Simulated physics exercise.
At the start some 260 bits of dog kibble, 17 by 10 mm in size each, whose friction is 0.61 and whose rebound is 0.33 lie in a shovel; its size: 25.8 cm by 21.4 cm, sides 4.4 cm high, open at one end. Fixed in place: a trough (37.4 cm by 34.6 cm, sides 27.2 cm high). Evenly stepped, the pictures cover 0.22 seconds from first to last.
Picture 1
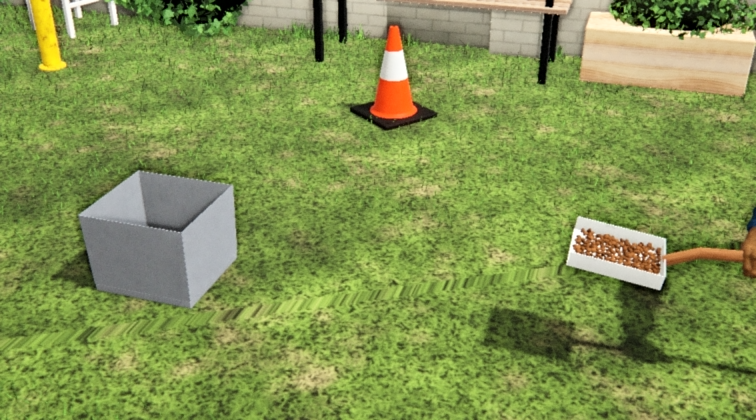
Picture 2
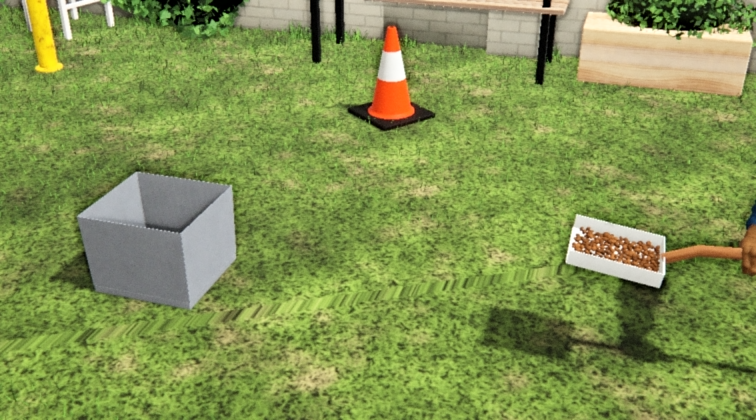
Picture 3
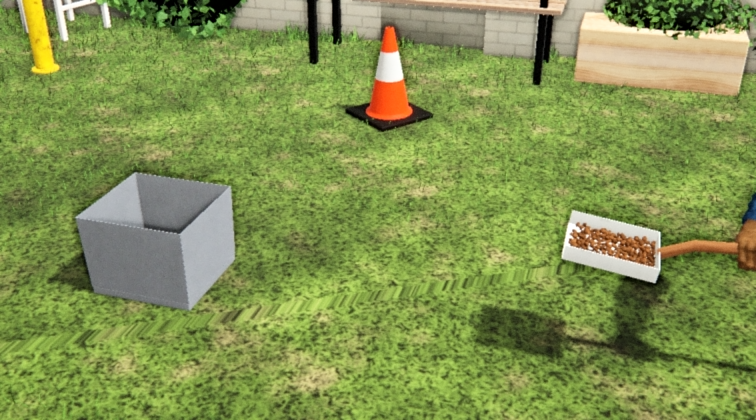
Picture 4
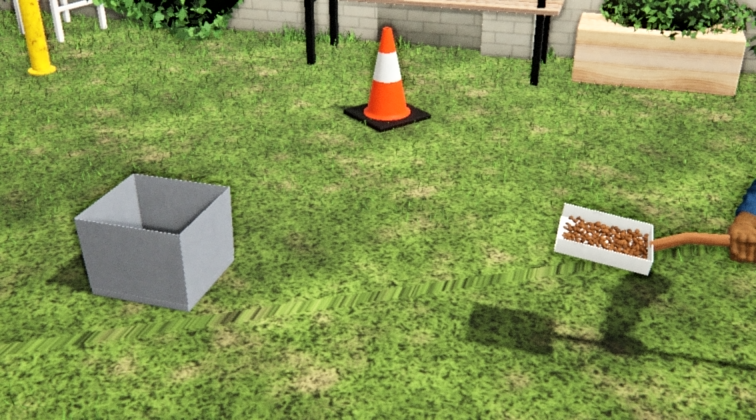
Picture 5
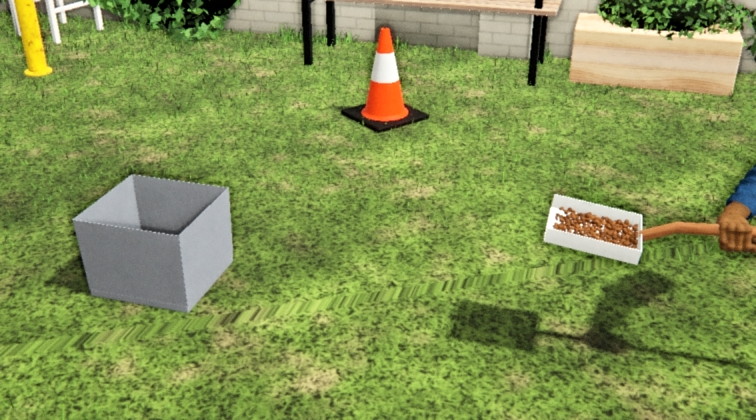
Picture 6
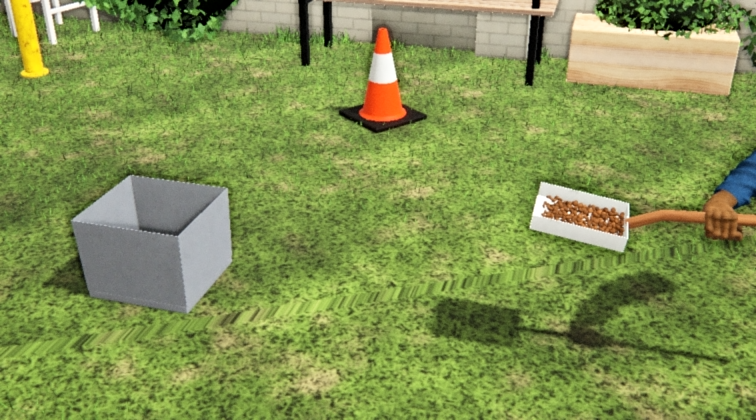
A hand moving a white shovel of brown dog kibble slowly left and slightly upward over grass, near an open grey box.
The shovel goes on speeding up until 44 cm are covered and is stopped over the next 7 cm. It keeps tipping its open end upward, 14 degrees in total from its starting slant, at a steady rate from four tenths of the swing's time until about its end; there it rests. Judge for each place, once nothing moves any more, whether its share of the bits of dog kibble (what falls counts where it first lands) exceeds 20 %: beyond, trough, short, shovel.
Result: Beyond: Ends up with a fifth or less; trough: Ends up with a fifth or less; short: Ends up with more than a fifth; shovel: Ends up with a fifth or less.
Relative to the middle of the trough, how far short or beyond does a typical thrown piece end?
About 30 centimetres before it, short of the middle.
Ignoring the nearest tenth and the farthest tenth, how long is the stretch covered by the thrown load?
Length approx. 40 cm.
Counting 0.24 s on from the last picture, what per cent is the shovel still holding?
Share remaining: Near 65 per cent.
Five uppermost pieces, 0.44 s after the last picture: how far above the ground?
70 centimetres or thereabouts.
Then, 0.13 s after the last picture, tilt 15 degrees; shovel 100 %; middle of all pieces near (520, 173).
Then, 0.24 s after the last picture, tilt 21 degrees; shovel 65 %, in the air 35 %; middle of all pieces near (449, 132).
Then, 0.34 s after the last picture, tilt 22 degrees; shovel 10 %, in the air 90 %; middle of all pieces near (397, 119).
Then, 0.44 s after the last picture, tilt 22 degrees; in the air 100 %; middle of all pieces near (349, 135).
In the end, beyond 0 %, trough 0 %, short 100 %, shovel 0 %.
